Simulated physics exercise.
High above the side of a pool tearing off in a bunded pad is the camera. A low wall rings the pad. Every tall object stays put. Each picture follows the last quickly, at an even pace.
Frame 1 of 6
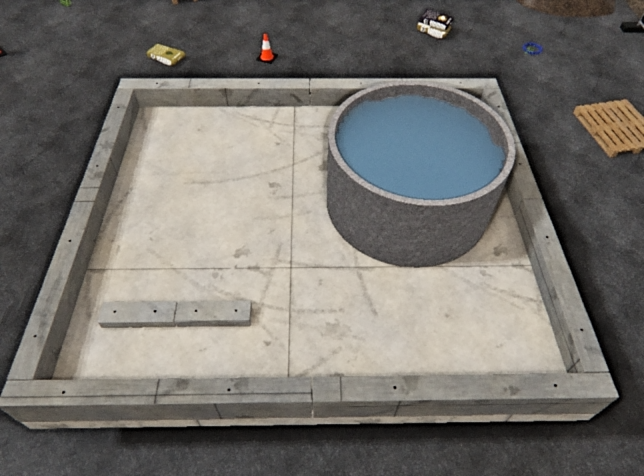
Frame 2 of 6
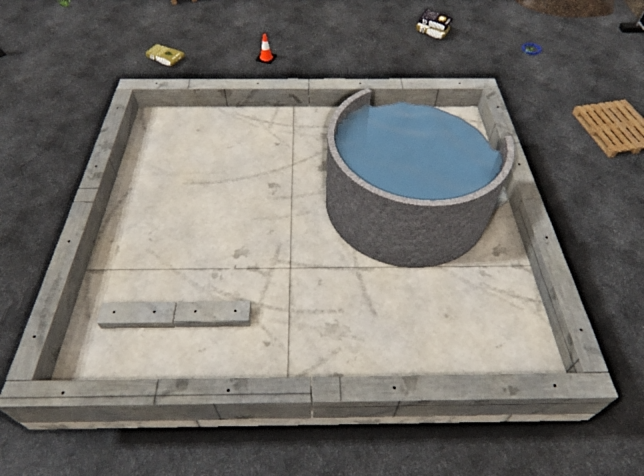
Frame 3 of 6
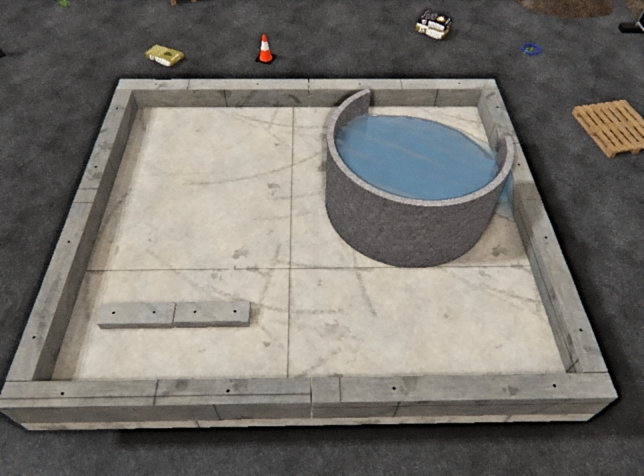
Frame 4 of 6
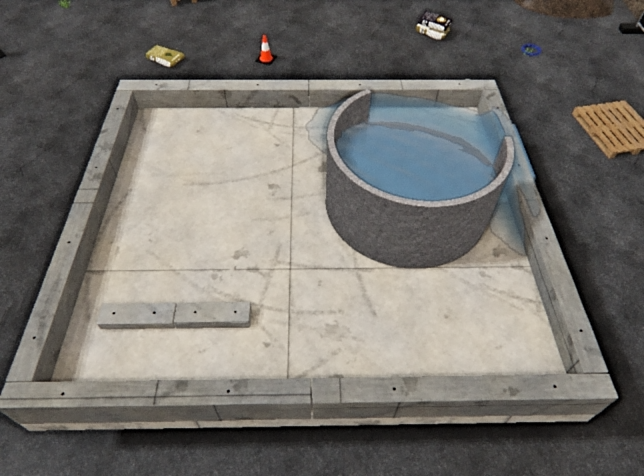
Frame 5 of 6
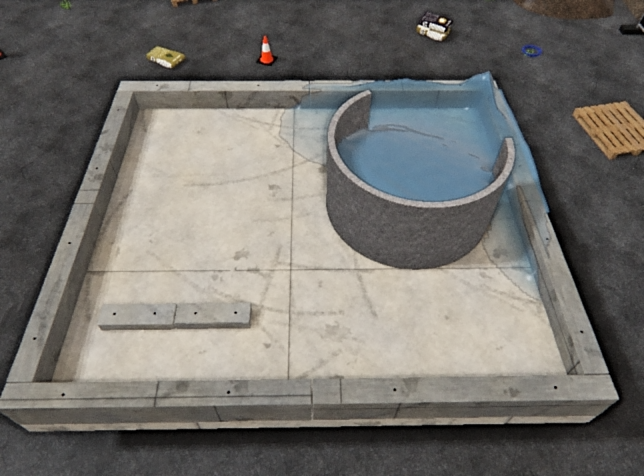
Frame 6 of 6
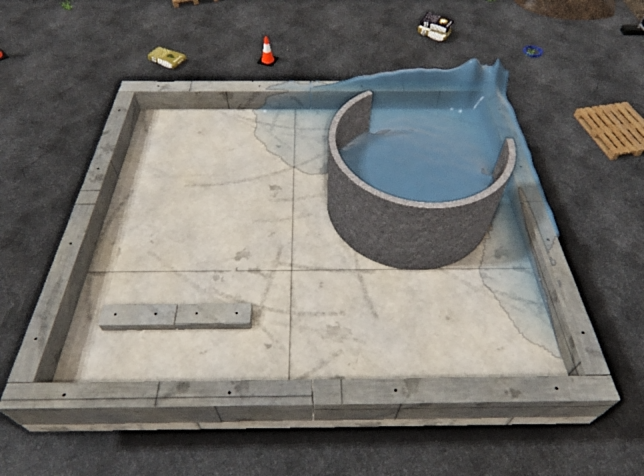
Blue water bursts from a round, dark grey tank when its far side breaks open, its level dropping as it spreads along the walls toward the left and right and splashes over the far right corner. The tank stands in the upper right of a pale, low-walled concrete pad, with a grey block lower left and an orange cone beyond. The high camera looks down, nearly still.
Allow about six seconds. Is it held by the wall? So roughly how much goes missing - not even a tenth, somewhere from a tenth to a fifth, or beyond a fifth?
I think beyond a fifth.
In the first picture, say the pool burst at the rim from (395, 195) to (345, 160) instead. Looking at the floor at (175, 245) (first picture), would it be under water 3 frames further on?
Answer: Covered.
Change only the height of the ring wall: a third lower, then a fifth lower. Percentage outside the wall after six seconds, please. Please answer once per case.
48 % and 40 %.
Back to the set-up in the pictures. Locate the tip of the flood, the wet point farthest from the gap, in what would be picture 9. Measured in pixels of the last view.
I'd point to (165, 116).
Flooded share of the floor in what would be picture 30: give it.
I make it 85 per cent.
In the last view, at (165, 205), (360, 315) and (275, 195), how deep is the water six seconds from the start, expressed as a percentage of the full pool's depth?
In order: 8, 8, 4 %.
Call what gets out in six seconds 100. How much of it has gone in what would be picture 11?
Share gone: About 60 %.
A moment on, water covers 30 % of the floor; the low wall has let 8 % over.
Next, water covers 40 % of the floor; the low wall has let 16 % over.
Then, water covers 60 % of the floor; the low wall has let 26 % over.
Later, water covers 65 % of the floor; the low wall has let 27 % over.
In the end, water covers 75 % of the floor; the low wall has let 27 % over.
